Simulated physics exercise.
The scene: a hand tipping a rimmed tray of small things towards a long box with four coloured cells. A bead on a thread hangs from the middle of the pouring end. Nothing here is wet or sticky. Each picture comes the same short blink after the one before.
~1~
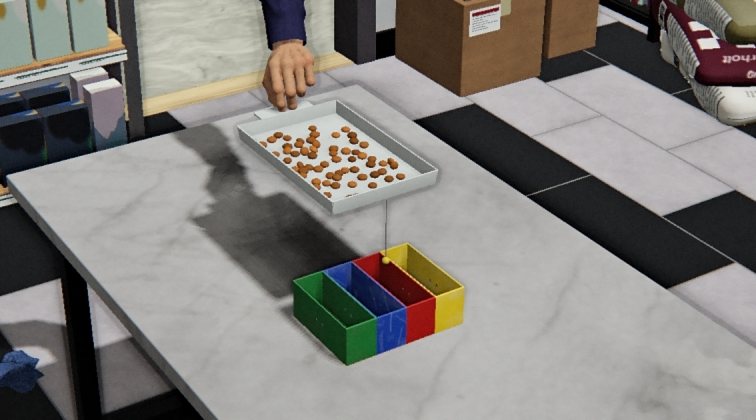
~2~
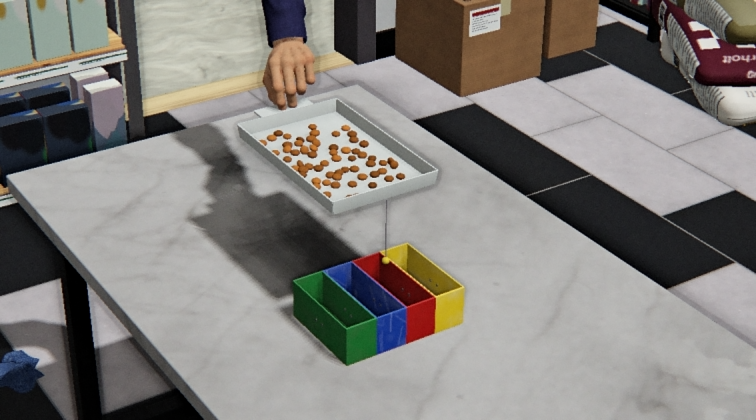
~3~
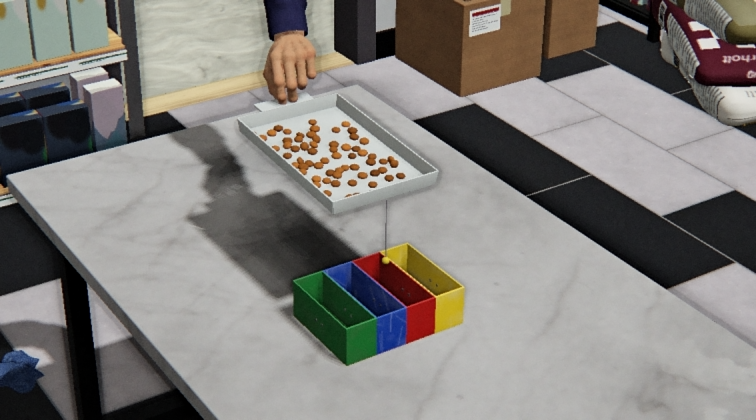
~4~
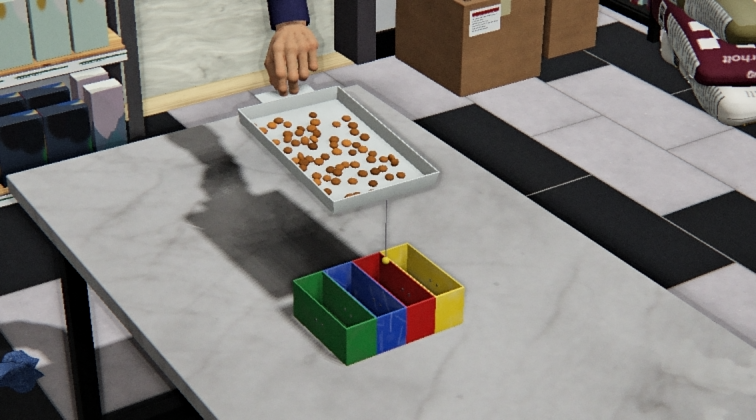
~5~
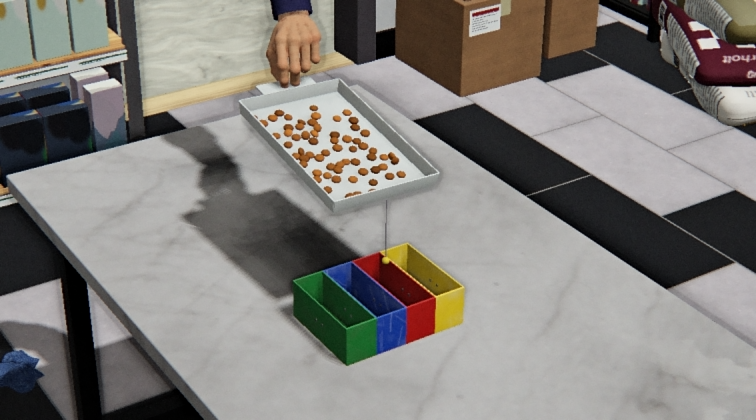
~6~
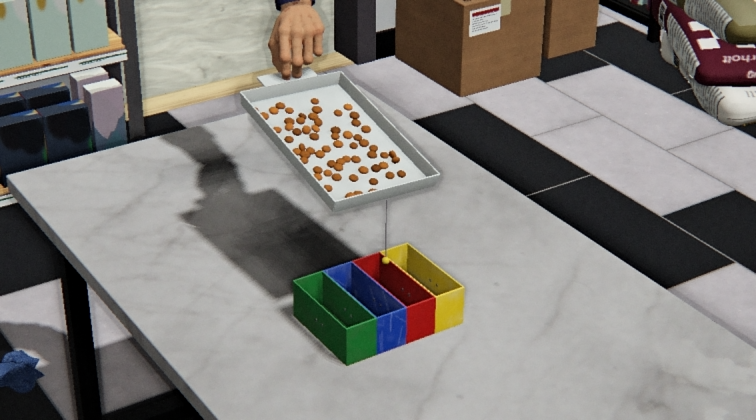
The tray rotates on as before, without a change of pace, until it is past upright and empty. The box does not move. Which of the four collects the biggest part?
Most goes to the yellow cell.
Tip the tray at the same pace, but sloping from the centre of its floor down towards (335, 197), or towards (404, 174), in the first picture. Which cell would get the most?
In turn: That green cell; that yellow cell.
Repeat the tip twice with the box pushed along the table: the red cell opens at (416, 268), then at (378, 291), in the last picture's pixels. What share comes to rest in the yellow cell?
Near 30 % and 20 %.
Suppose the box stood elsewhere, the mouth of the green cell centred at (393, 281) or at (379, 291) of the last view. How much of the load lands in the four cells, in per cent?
The first gives 90 %, the second 100 %.
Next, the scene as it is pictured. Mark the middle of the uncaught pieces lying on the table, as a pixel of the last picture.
Roughly at (480, 304).
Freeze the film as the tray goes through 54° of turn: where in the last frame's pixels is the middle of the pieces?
Close to (387, 167).
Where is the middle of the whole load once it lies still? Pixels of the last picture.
Near (437, 313).
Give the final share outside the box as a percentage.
Close to 30 per cent.
Soon, tray tipped steeply; all on the tray.
A while on, tray tipped right over; all on the tray.
Towards the end, tray tipped past a quarter turn; about a third in the yellow cell; about a quarter in the red cell; a small part in the blue cell; about a third falling or outside the box.
Finally, tray tipped past a quarter turn; about a third in the yellow cell; about a quarter in the red cell; a small part in the blue cell; none in the green cell; about a third outside the box.
